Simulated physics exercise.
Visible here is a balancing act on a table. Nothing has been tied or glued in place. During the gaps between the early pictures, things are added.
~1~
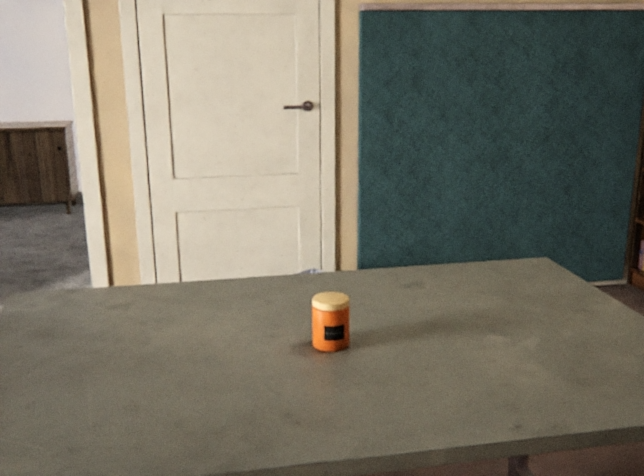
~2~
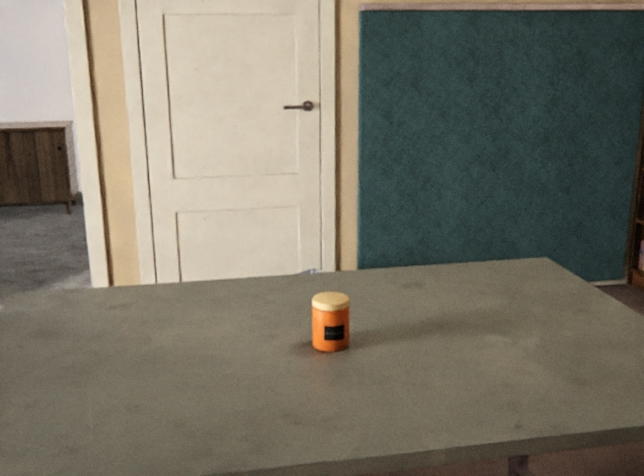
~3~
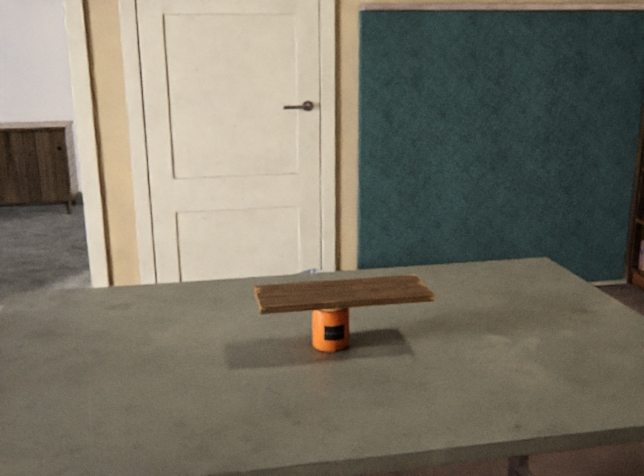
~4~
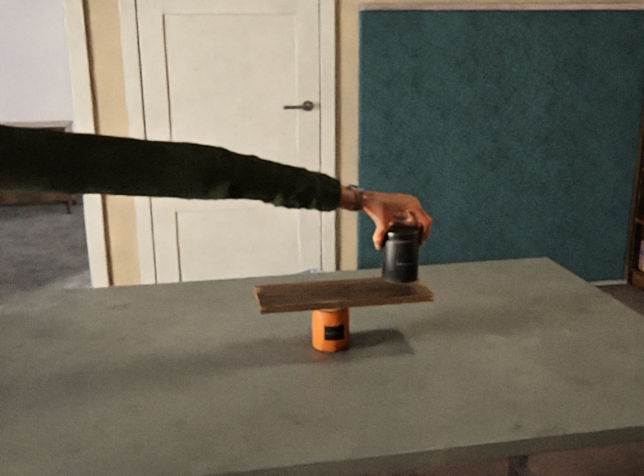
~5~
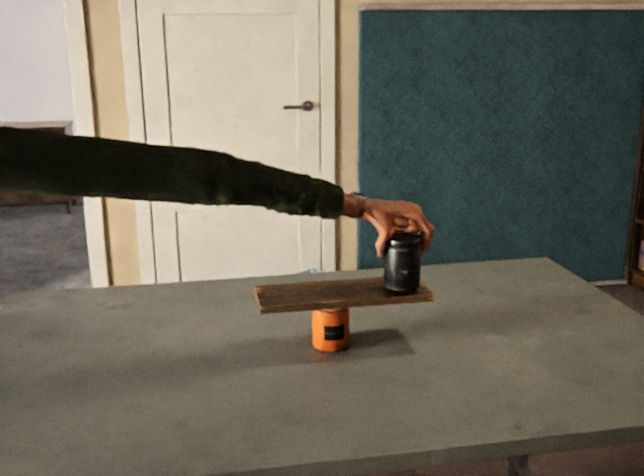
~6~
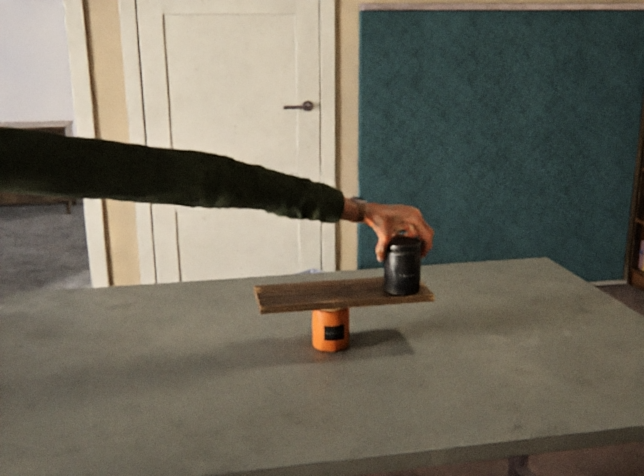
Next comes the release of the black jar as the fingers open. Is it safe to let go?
No.
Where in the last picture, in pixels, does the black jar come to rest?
Near (550, 342).
Then, 0.40 s past the last view, black jar now fallen; brown board rocked 38° from its first pose.
Then, 0.60 s past the last view, brown board rocked 26° from its first pose.
Then, 1.00 s past the last view, brown board now fallen.
Finally, fallen, black jar and brown board; orange jar still in place. Final places as the last picture's camera would see them, black jar near (550, 342). The stack loses its balance.
